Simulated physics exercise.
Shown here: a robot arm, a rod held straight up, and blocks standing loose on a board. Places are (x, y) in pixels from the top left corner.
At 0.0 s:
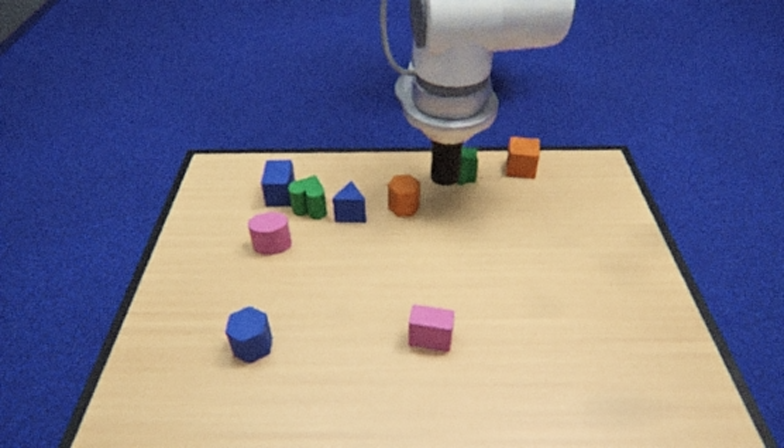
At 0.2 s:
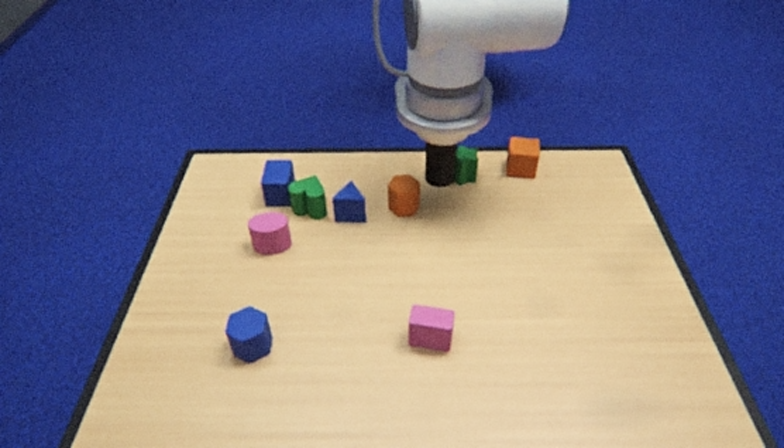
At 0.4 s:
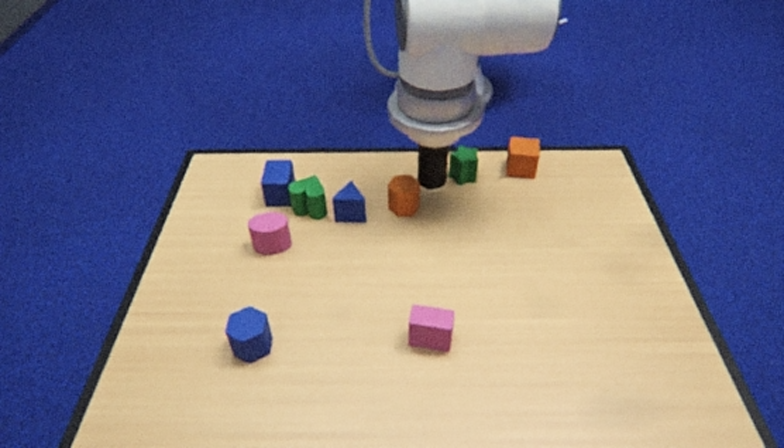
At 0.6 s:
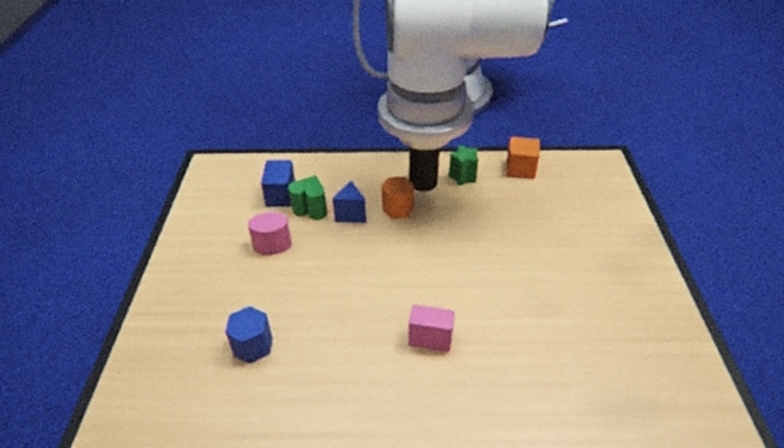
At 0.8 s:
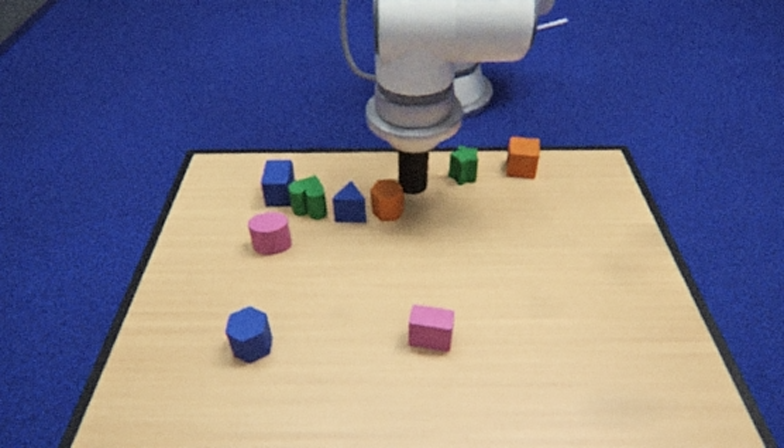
A pale wooden board with dark edges lies on a blue floor, seen from a fixed, raised view at its near side. Blue, green and orange blocks line the far part, with a pink round block at left and a blue six-sided block and pink block nearer. A white robot arm moves its black rod left, then nudges the orange six-sided block slightly left toward the blue triangle.
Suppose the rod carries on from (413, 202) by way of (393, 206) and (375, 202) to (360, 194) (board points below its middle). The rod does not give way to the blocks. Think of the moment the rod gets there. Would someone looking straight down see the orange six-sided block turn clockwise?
That would be a no.
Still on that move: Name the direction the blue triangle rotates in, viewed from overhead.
From above, it turns clockwise.
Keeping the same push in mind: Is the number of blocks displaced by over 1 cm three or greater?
Final answer: No.
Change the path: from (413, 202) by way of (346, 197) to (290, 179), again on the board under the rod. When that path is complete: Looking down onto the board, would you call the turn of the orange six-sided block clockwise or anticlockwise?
Spins counterclockwise.
The first path, step by step. Halfway along, rod (382, 189); blue triangle (337, 197), turned 35° clockwise; orange six-sided block (363, 197), turned 20° anticlockwise.
At the end, rod (359, 178); green heart unmoved; blue triangle (335, 197), turned 30° clockwise; orange six-sided block (361, 197), turned 25° anticlockwise.
